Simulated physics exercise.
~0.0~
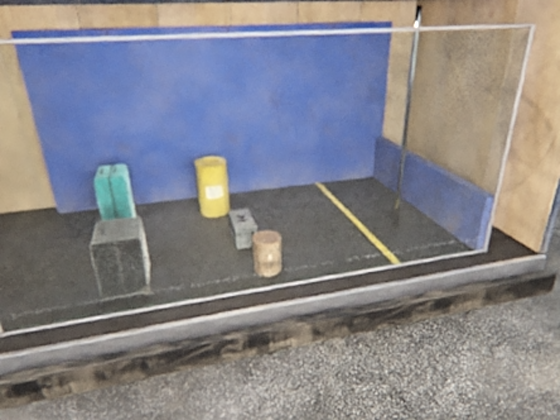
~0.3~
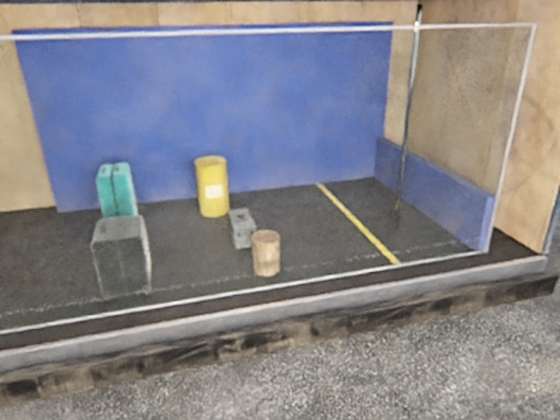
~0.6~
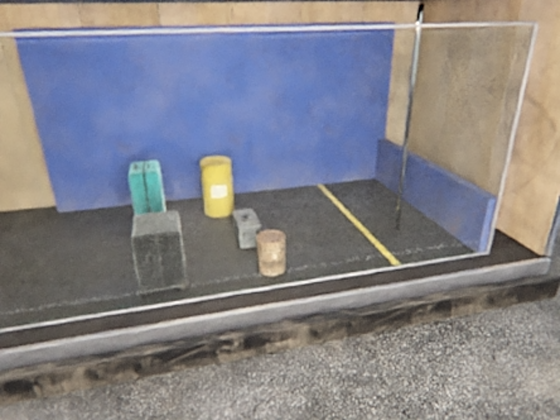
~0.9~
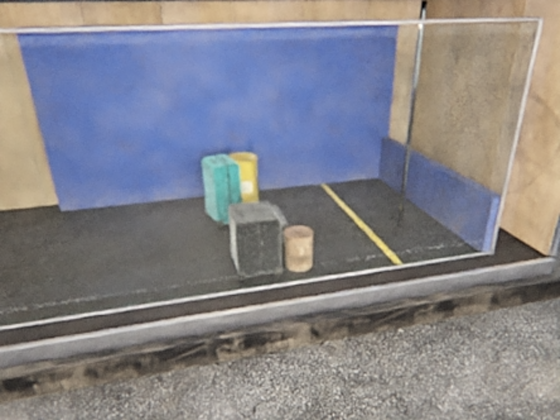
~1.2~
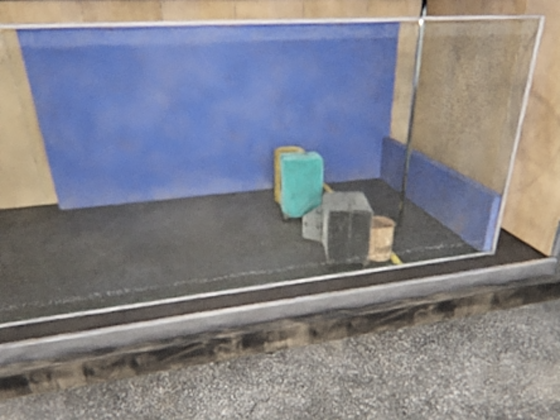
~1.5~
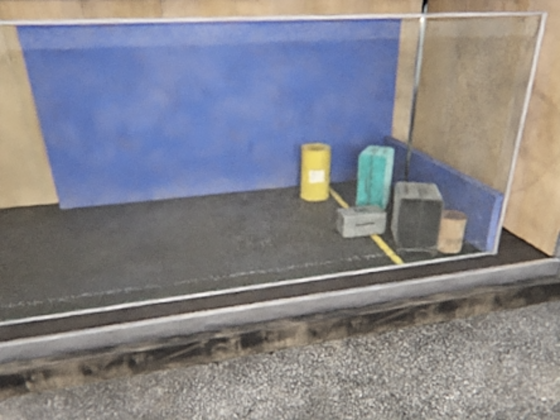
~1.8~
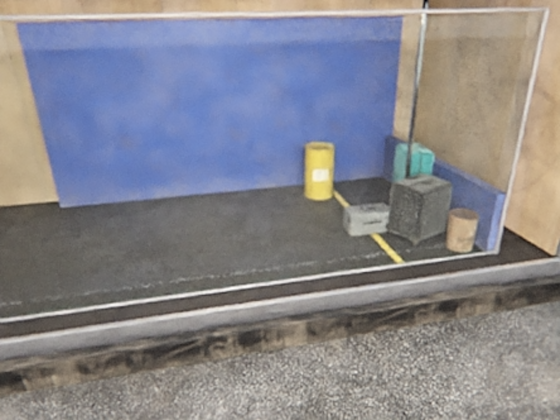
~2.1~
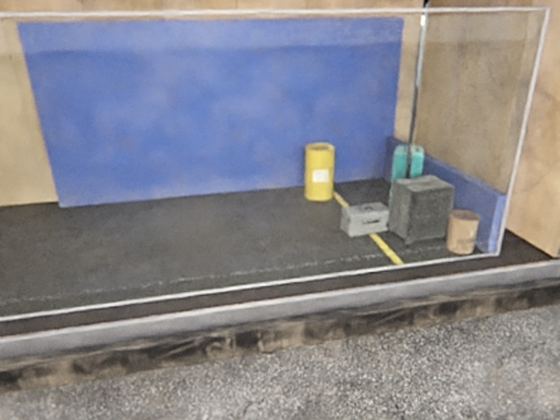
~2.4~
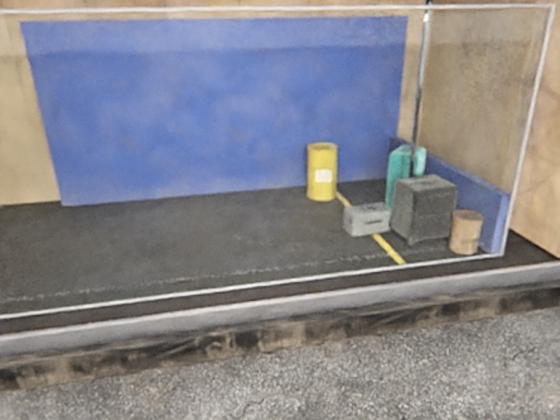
To begin with, a black case, a teal case, a yellow drum, a grey toolbox and a brown bucket stand upright on the dark floor of a blue-backed bay, left of a yellow line. After a brief stillness, all of them start sliding right, the two cases moving fastest and closing in on the others. The brown bucket and both cases cross the line, while the drum and toolbox slow near it. The teal case ends up behind the black one by the low blue side wall. Everything settles upright, with the yellow drum stopping short of the line.
